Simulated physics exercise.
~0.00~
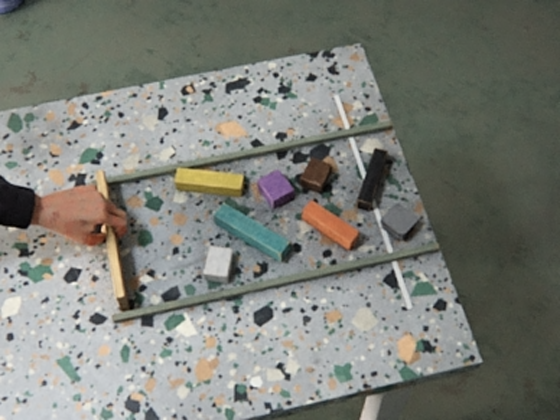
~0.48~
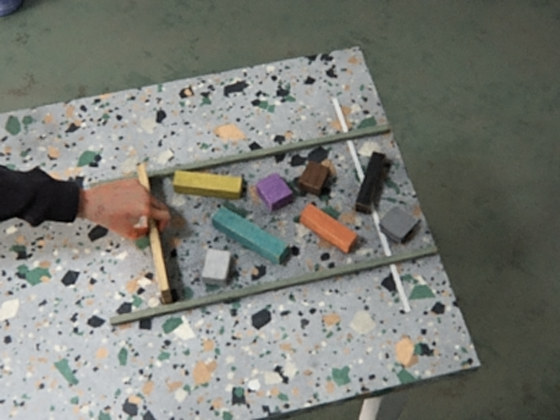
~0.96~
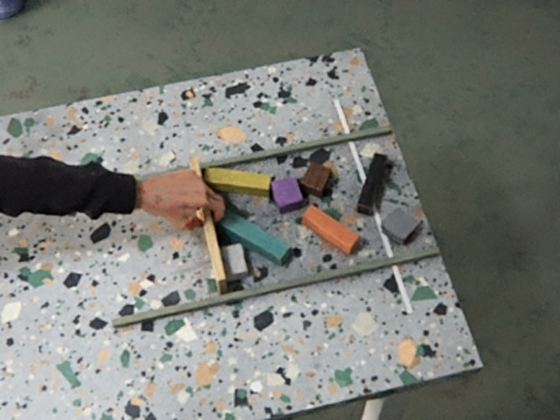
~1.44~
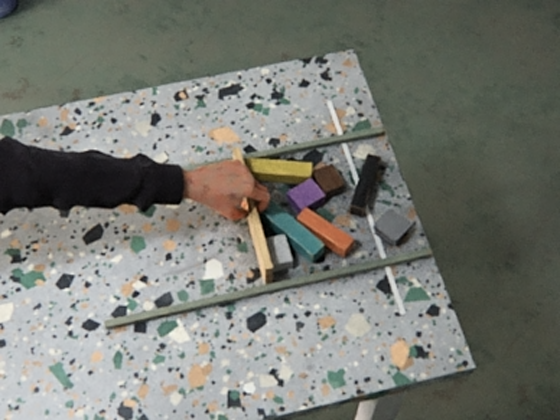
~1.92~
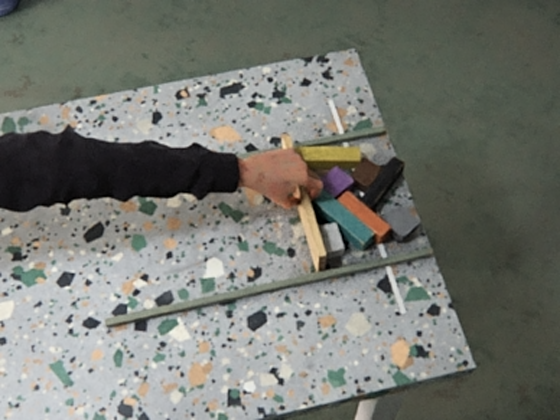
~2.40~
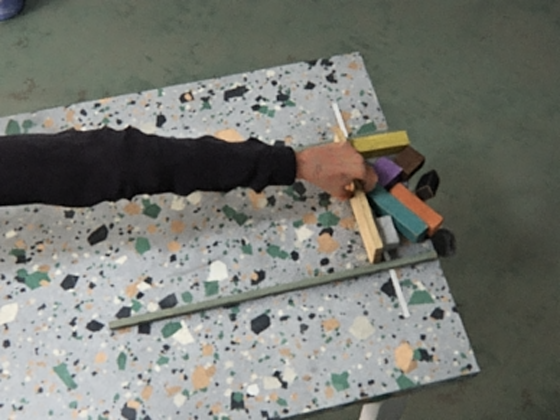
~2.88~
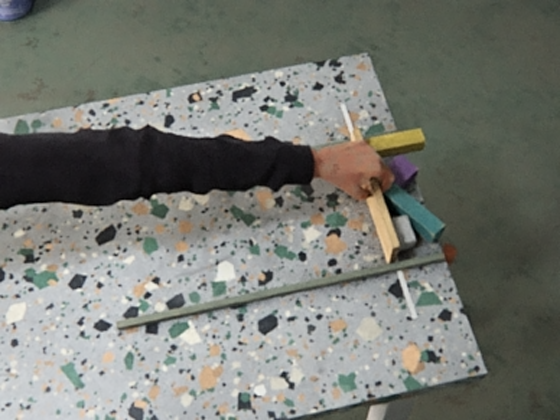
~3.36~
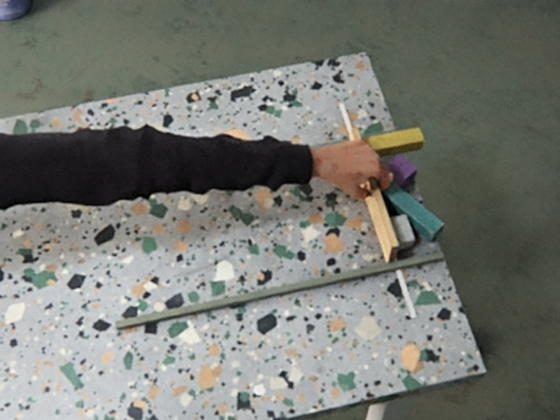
A hand pushed a wooden board rightward between two rails, sweeping a jumble of coloured blocks across a speckled tabletop until the orange, brown, black and grey ones went over the edge, while the yellow, purple, teal and white ones stayed bunched there.
